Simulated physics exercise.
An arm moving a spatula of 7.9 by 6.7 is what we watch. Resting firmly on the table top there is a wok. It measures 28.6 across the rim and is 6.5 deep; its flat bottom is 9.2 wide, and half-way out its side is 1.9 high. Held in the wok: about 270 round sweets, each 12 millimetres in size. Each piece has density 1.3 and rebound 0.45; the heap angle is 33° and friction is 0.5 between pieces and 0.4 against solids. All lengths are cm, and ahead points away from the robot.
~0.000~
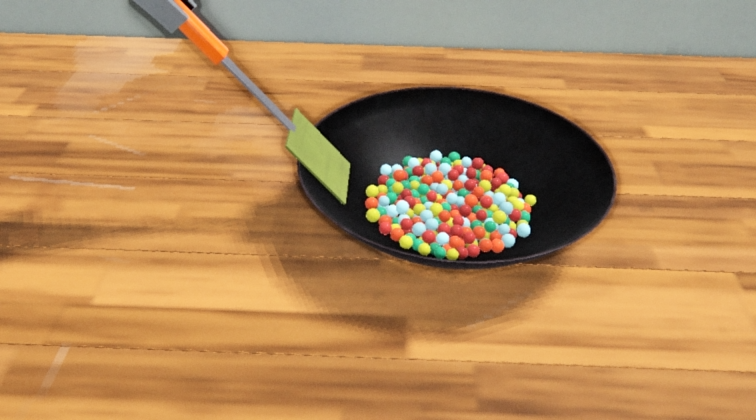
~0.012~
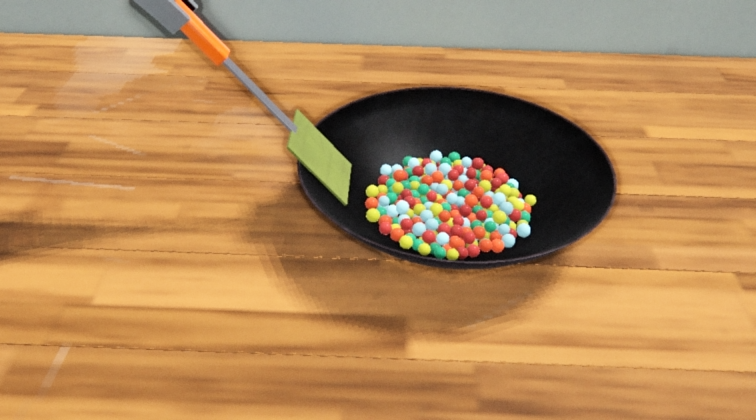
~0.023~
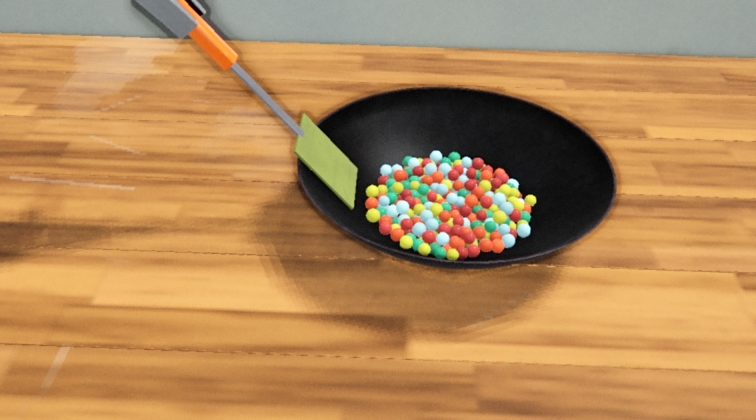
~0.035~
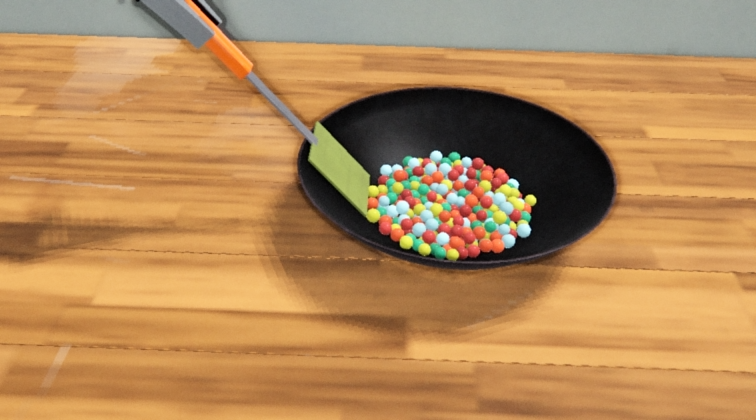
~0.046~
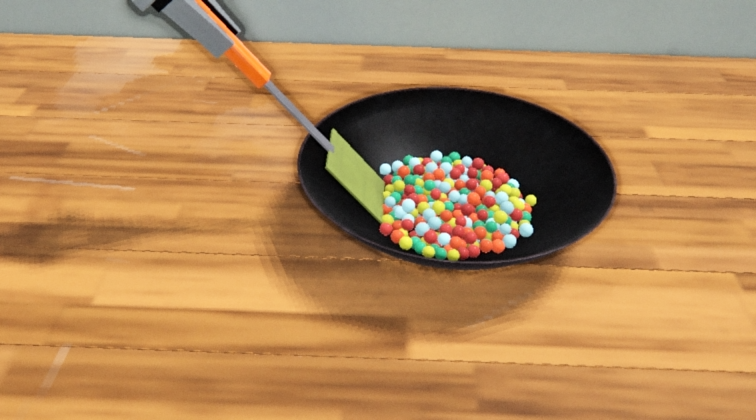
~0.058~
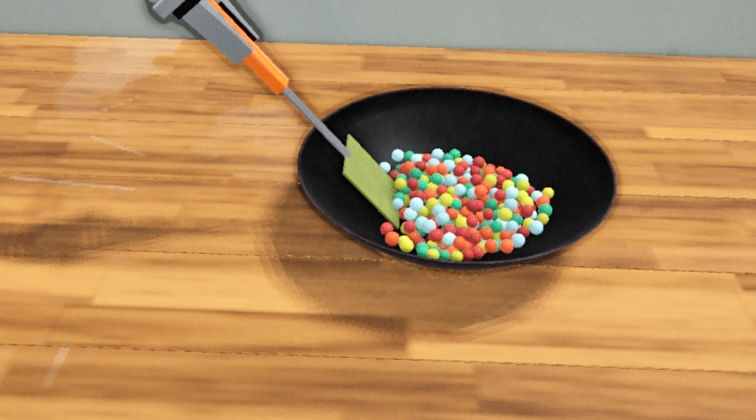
On a striped wooden table top against a grey-green wall, seen from slightly above by a camera that stays still, a black wok sits right of centre. It holds a heap of small round sweets in red, orange, yellow, green and pale blue, with a green spatula on an orange and grey handle at its left. The spatula barely moves at first, then slides rightward and down into the sweets, nudging them to the right.
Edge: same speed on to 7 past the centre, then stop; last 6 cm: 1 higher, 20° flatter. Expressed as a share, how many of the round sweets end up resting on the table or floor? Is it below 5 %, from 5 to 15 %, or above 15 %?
From 5 to 15 %.
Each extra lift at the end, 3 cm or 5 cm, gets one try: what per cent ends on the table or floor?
You'd get some 15 per cent with the first setting and some 20 per cent with the second.
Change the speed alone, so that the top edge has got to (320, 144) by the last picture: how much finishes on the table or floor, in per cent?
That share would be about 0 percent.
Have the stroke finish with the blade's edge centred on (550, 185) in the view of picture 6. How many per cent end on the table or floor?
About 35 per cent.
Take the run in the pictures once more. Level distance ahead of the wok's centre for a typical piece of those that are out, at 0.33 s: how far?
Around 20 centimetres ahead.
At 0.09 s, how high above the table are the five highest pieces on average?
Height: Approx. 6 cm.
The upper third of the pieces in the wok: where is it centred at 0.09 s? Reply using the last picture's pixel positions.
I'd point to about (491, 189).
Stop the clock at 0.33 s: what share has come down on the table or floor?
About 8 per cent.
By 0.09 s, sloping 50°, highest piece 7 above the table; 272 in the wok.
By 0.12 s, sloping 45°, highest piece 8 above the table; 270 in the wok, 2 on the blade or in flight.
By 0.33 s, sloping 30°, highest piece 7 above the table; 247 in the wok, 24 on the table or floor, 1 on the blade or in flight.
By 1.38 s, sloping 30°, highest piece 6 above the table; 247 in the wok, 25 on the table or floor.
Final count, 247 in the wok, 25 on the table or floor. That is 9 % on the table or floor.
